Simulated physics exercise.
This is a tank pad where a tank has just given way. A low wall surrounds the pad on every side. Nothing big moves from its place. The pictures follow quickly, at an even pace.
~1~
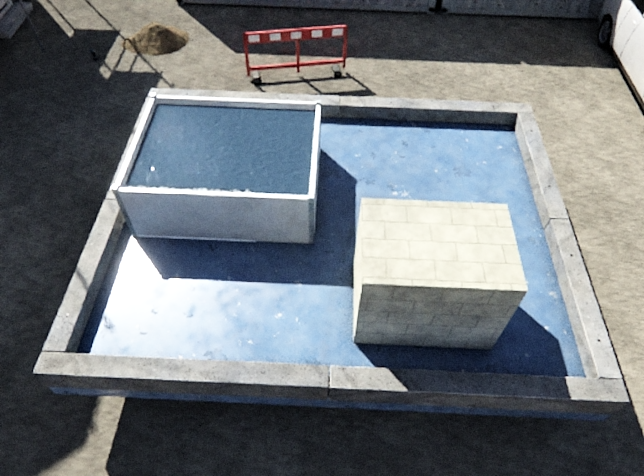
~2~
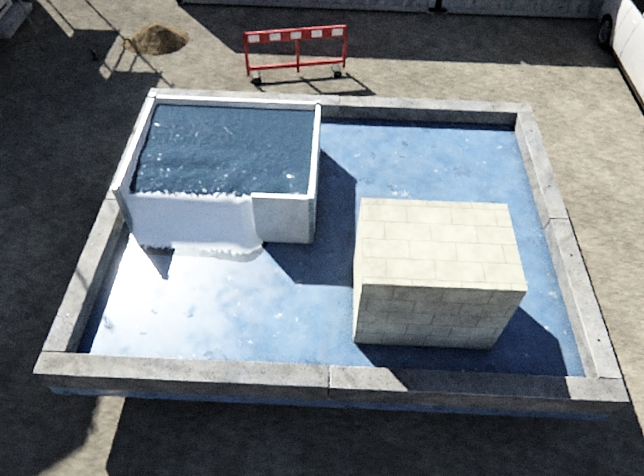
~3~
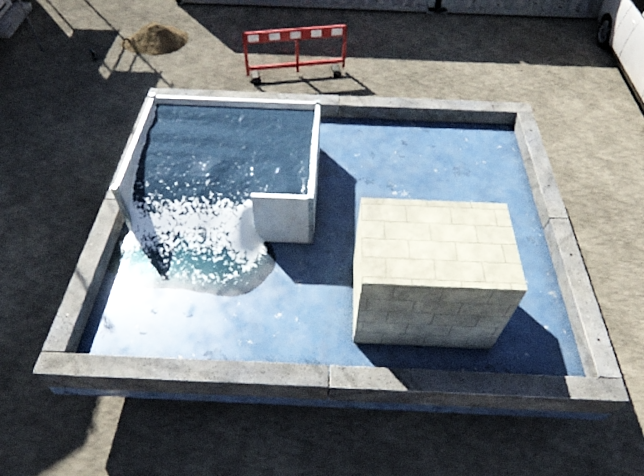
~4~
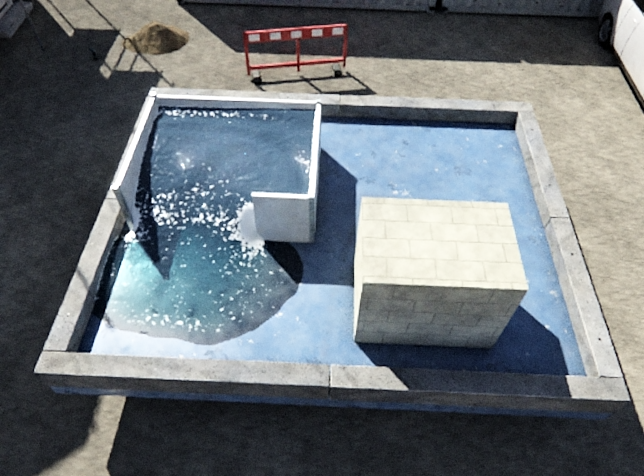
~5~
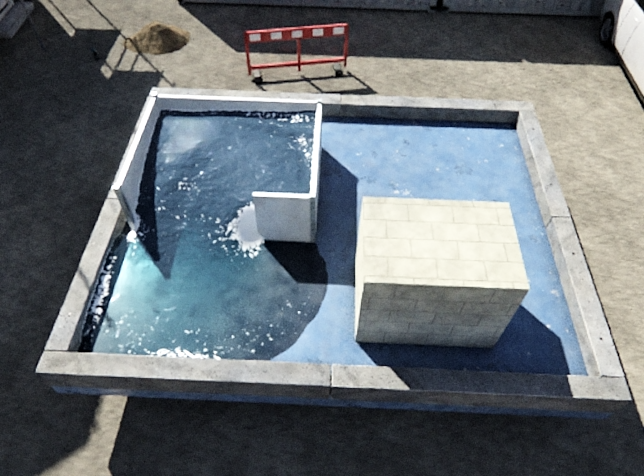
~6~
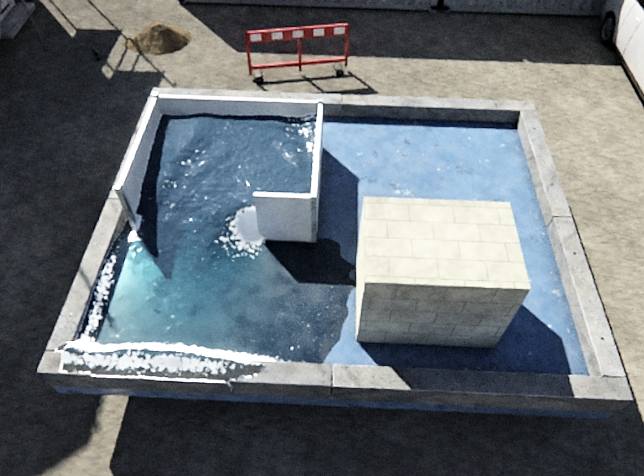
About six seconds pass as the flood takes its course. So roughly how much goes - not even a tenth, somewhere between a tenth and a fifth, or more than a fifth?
Judging by that, the escape is heavy, beyond a fifth.
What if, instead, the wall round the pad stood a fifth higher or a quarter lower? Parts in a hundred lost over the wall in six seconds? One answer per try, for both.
Roughly 16 per cent, then roughly 36 per cent.
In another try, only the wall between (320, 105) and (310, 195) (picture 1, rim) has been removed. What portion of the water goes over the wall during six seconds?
Close to 18 per cent, I reckon.
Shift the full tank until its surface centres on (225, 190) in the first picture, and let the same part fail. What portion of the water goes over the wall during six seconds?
32 %.
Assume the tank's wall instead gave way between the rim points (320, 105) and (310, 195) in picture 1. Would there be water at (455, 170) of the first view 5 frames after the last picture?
That spot ends up soaked.
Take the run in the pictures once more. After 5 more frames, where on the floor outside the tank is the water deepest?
Somewhere near (112, 361).
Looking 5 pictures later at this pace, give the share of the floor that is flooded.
Close to 30 in a hundred, I think.
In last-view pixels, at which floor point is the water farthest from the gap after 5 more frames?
The wet point farthest out is around (454, 377).
A moment on, water covers 25 % of the floor; the low wall has let 1 % over.
Next, water covers 30 % of the floor; the low wall has let 4 % over.
Then, water covers 40 % of the floor; the low wall has let 19 % over.
Later, water covers 65 % of the floor; the low wall has let 22 % over.
In the end, water covers 80 % of the floor; the low wall has let 23 % over.
